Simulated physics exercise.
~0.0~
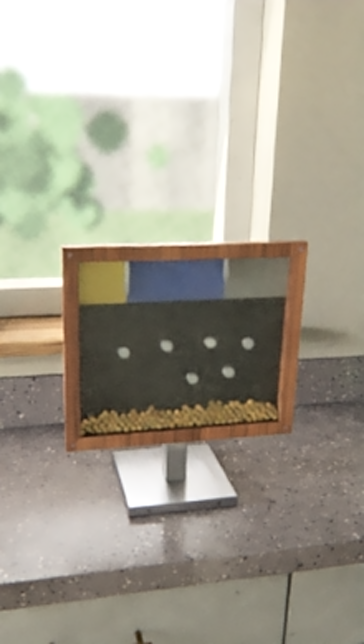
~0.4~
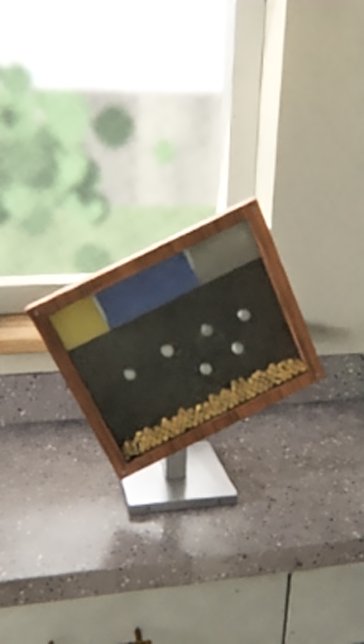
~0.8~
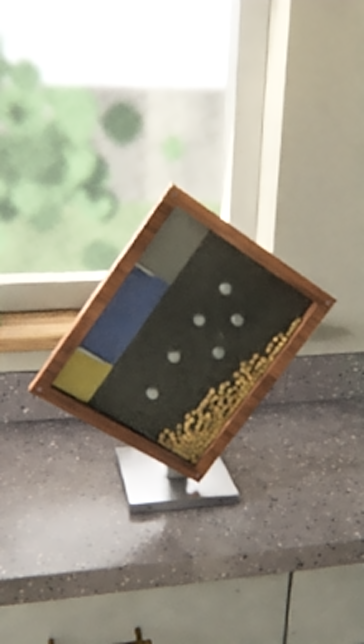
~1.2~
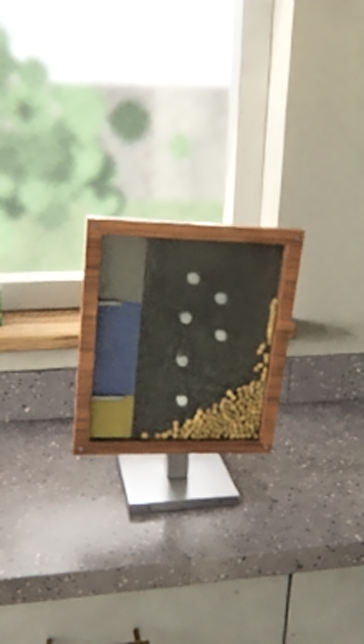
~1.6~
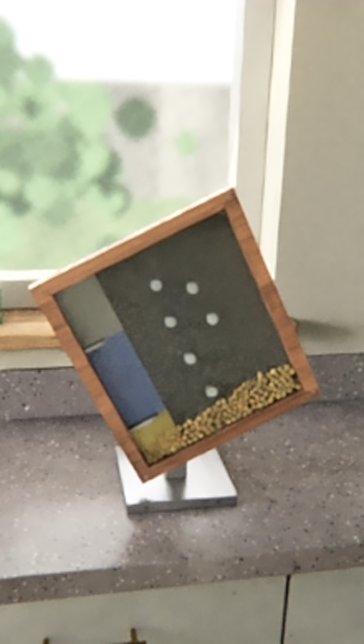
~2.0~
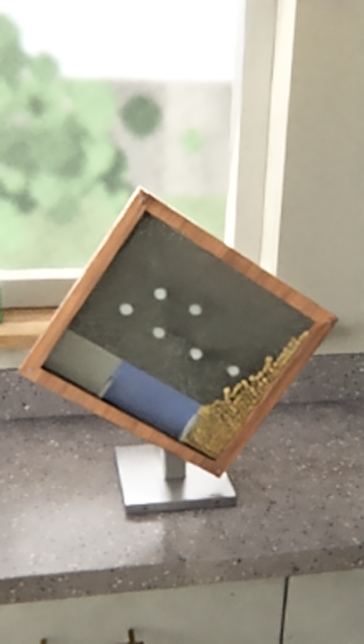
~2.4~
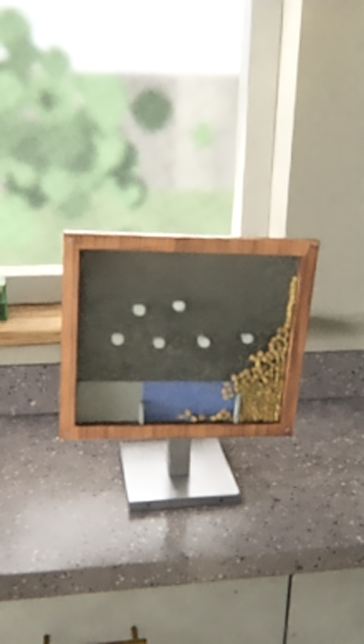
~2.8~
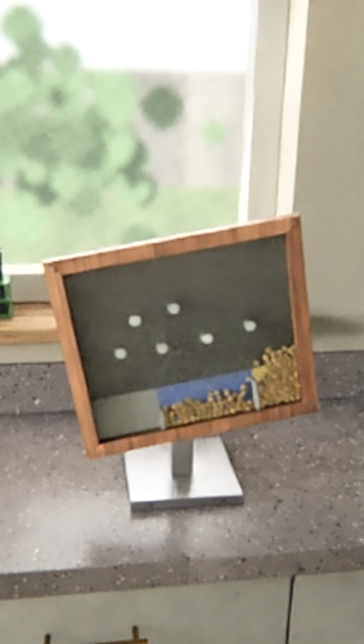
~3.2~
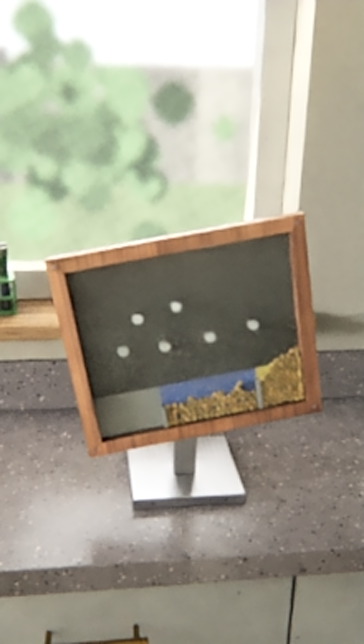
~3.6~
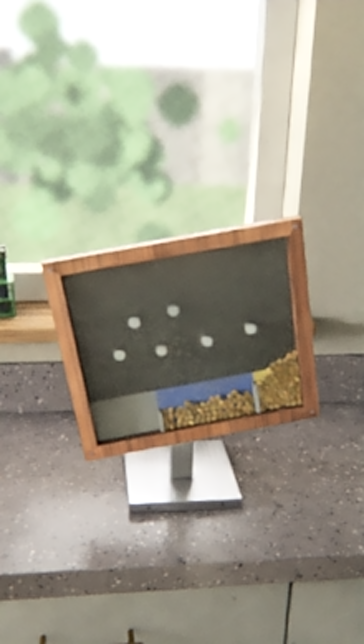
In this clip, a wood-framed box on a metal stand turns anticlockwise slightly past upside down, its small golden beads sliding and piling toward the right side before spilling into the pockets, and it comes to rest tilted, with most beads in blue, many in yellow, and grey empty.
